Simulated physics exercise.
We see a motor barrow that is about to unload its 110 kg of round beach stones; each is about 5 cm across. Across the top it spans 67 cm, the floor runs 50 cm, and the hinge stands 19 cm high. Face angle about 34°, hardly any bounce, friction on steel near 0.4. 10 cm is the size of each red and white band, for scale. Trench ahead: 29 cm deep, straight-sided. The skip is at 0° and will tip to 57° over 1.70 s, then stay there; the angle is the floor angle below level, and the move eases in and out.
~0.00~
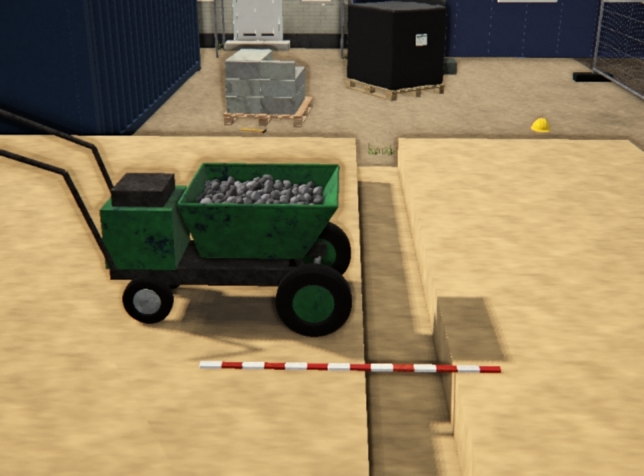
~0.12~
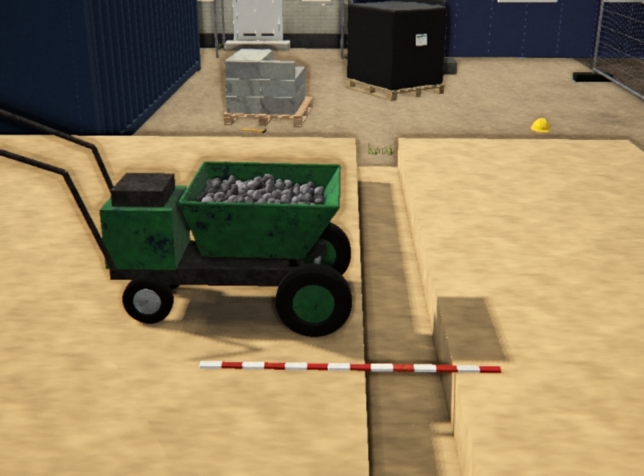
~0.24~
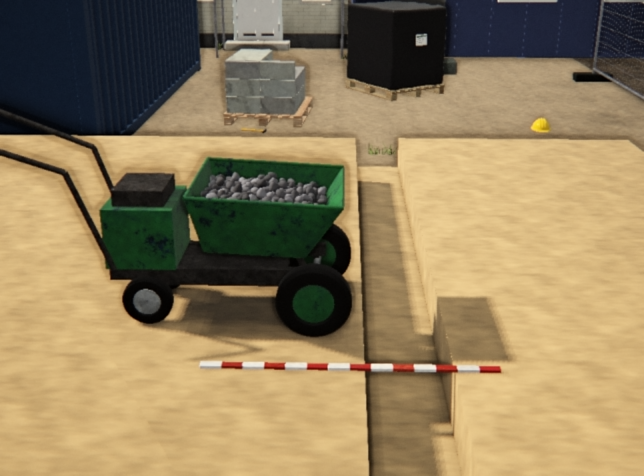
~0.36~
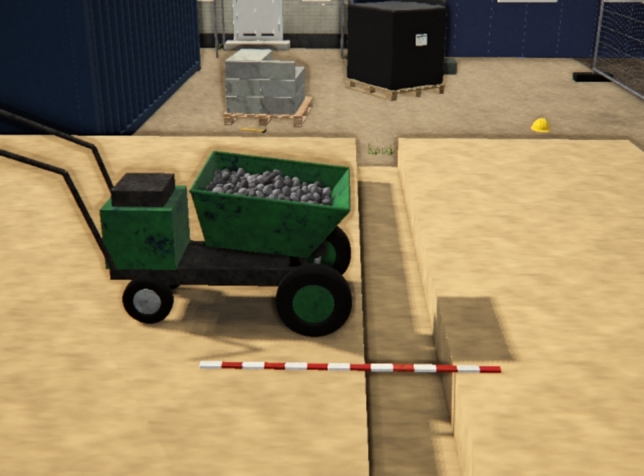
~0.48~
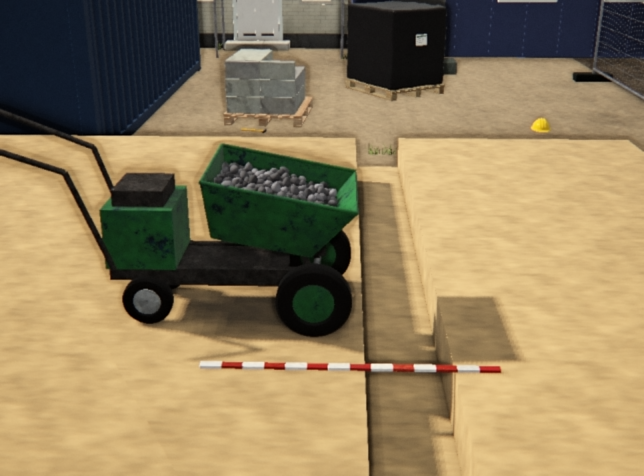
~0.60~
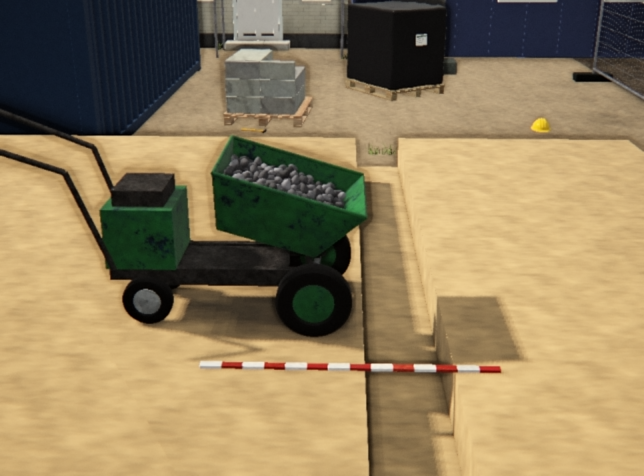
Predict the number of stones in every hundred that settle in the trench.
Close to 30 in a hundred.
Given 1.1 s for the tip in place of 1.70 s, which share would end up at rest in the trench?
Then some 25 per cent would.
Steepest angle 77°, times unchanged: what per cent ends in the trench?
Roughly 45 percent.
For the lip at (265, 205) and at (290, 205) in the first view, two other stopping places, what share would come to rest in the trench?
I'd expect some 45 per cent, then some 50.
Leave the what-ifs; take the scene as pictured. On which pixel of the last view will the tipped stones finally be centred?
I'd point somewhere around (430, 348).
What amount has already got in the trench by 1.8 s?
Around 10 per cent of it.
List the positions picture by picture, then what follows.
Lip at (337, 207), floor tilted 0°, highest stones at (237, 187), in the first picture.
Lip at (339, 207), floor tilted 1°, highest stones at (239, 186); the stones move at 0.1 m/s on average, in the second picture.
Lip at (343, 208), floor tilted 3°, highest stones at (242, 183); the stones move at 0.2 m/s on average, in the third picture.
The skip is at 7°, its lip at (350, 210); the top of the load is at (236, 179); the stones move at 0.3 m/s on average, in the fourth picture.
The skip is at 11°, its lip at (358, 214); the top of the load is at (238, 171); the stones move at 0.3 m/s on average, in the fifth picture.
Lip at (367, 218), floor tilted 16°, highest stones at (245, 165); the stones move at 0.4 m/s on average, in the sixth picture.
After 1.3 s the floor is at 48°; 100 % in the skip; the foremost stones are at (389, 228).
After 1.8 s the floor is at 57°; 82 % in the skip, 10 % in the trench, 8 % past the trench; the foremost stones are at (482, 309).
After 2.2 s the floor is at 57°; 66 % in the skip, 17 % in the trench, 17 % past the trench; the foremost stones are at (537, 323).
After 4.1 s the floor is at 57°; 50 % in the skip, 30 % in the trench, 20 % past the trench; the foremost stones are at (562, 329).
